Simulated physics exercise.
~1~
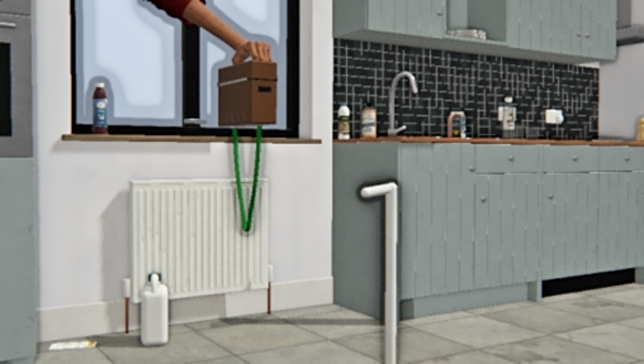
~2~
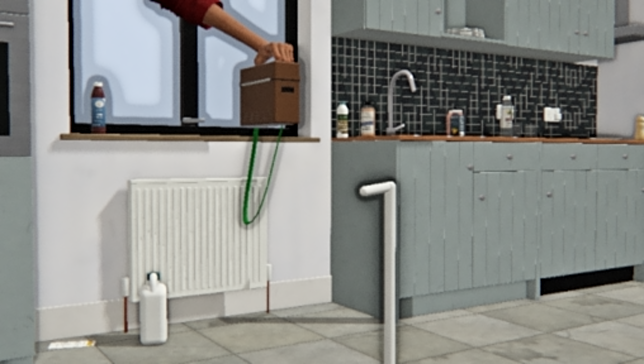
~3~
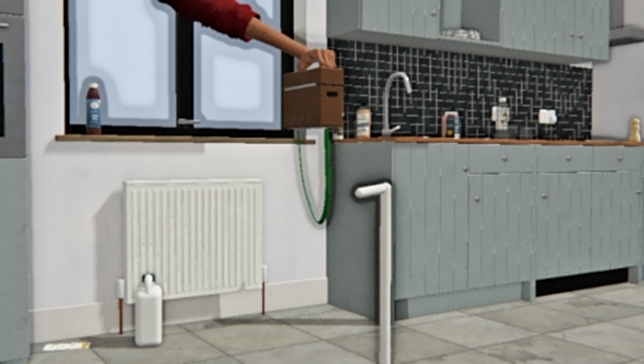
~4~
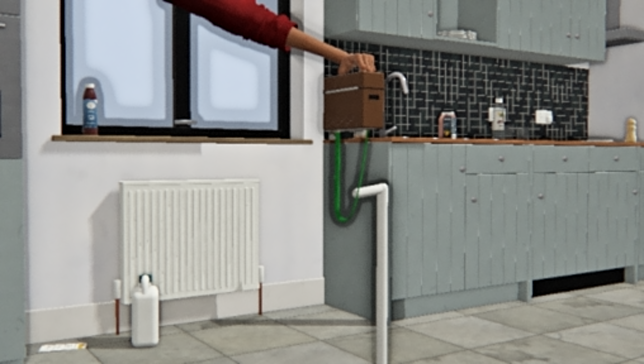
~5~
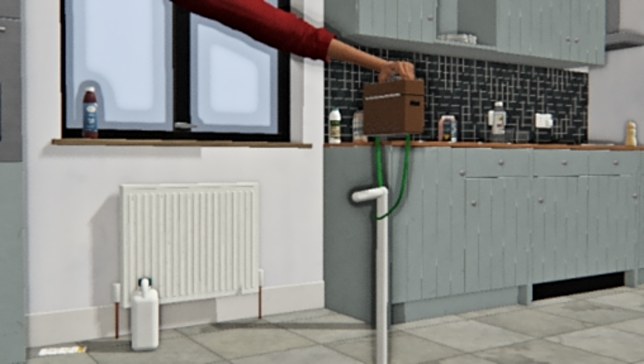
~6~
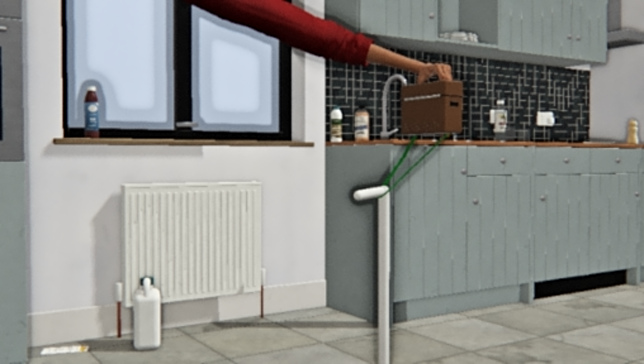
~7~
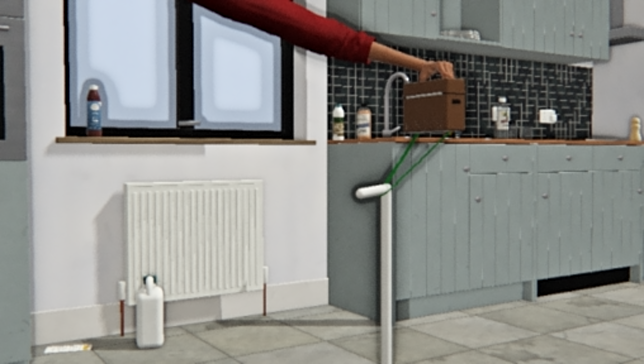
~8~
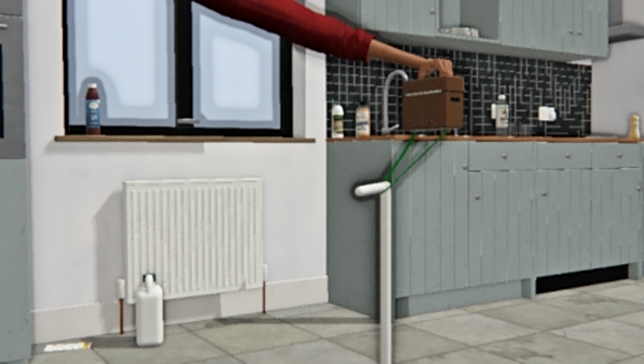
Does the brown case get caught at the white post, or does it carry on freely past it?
It gets caught. Its green loop snags on the top of the post and pulls tight, so the case and the hand stop just to the right of it.
